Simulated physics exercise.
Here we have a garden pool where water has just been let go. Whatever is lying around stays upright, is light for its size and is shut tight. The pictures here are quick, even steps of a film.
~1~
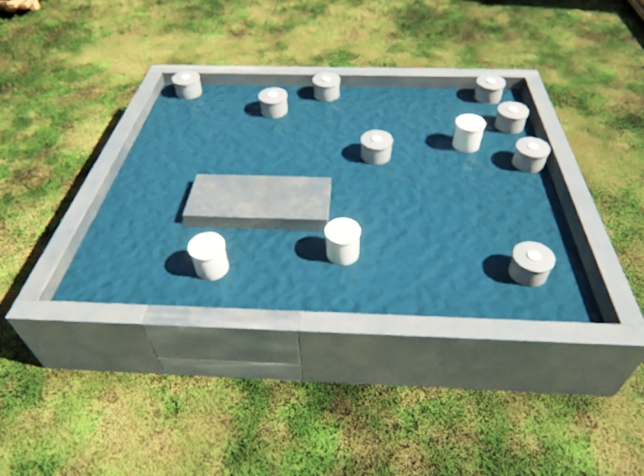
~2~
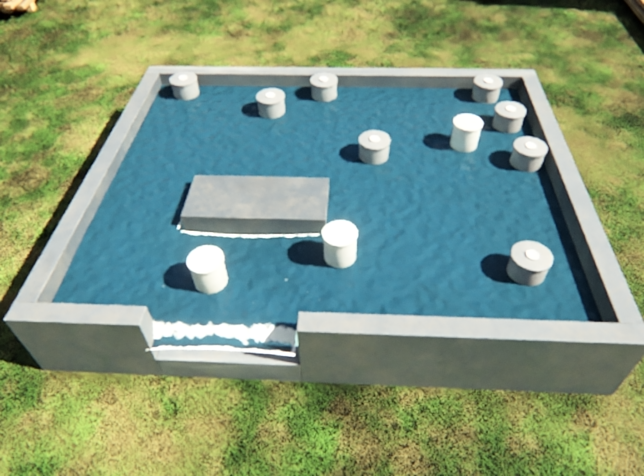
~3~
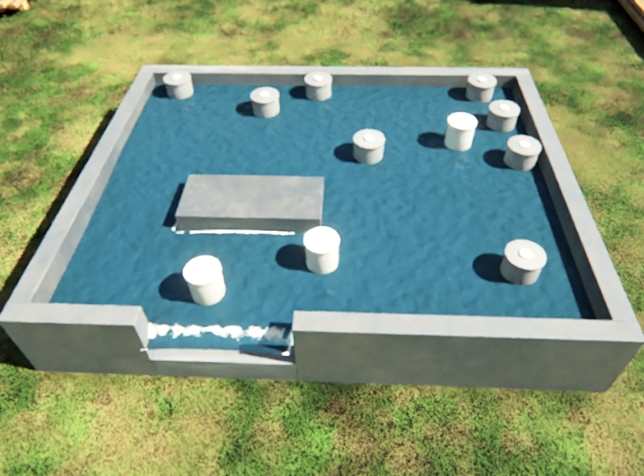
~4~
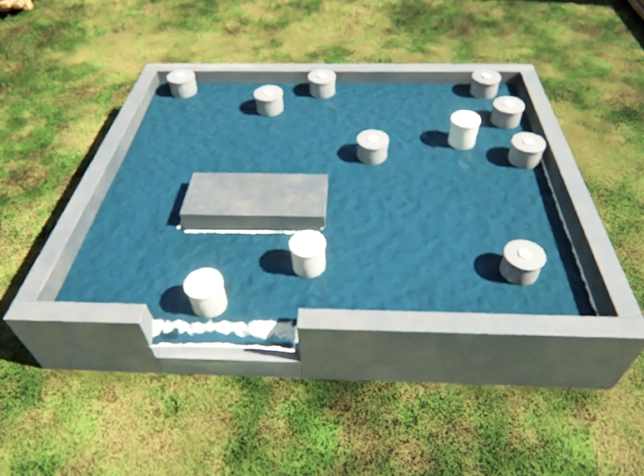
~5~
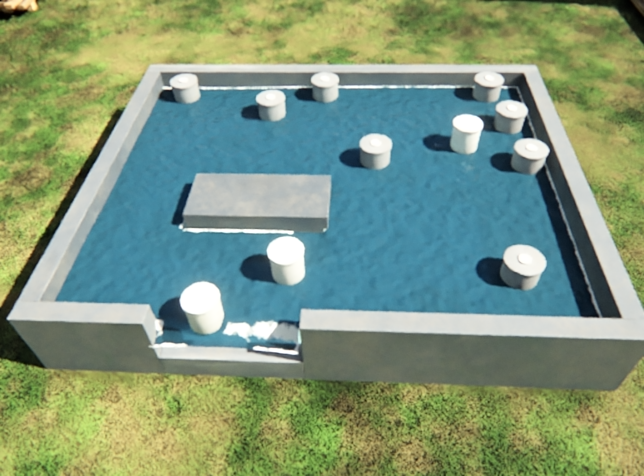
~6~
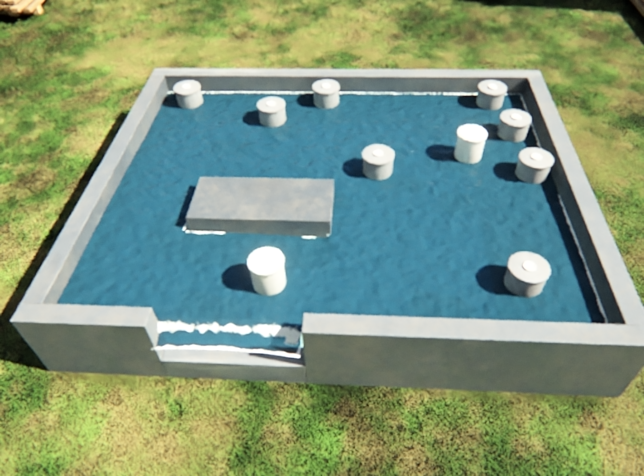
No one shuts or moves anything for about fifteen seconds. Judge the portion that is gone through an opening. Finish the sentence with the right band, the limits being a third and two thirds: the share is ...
The share is under a third.
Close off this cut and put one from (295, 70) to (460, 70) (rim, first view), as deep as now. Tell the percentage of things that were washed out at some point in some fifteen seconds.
It should be close to 50 per cent.
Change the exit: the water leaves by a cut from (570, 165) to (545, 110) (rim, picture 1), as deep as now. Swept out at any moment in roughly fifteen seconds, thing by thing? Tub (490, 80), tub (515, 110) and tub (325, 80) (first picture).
Listed order gives departs, departs, stays put.
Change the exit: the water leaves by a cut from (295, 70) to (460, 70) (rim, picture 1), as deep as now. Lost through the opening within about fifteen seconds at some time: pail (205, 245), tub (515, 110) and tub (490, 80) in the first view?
Okay, one after another: Never departs, then departs, then departs.
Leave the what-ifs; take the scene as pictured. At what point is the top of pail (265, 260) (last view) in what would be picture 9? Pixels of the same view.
Roughly (229, 294).
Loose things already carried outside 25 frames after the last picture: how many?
My count is 1.
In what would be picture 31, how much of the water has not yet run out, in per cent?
I'd put it close to 66 percent.
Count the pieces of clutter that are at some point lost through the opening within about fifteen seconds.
Counting them up gives 1.
A moment on, 1 of 11 are out; 10 afloat.
Next, 1 of 11 are out; 10 afloat.
Later, 1 of 11 are out; 10 afloat.
In the end, 1 of 11 are out; 10 afloat.
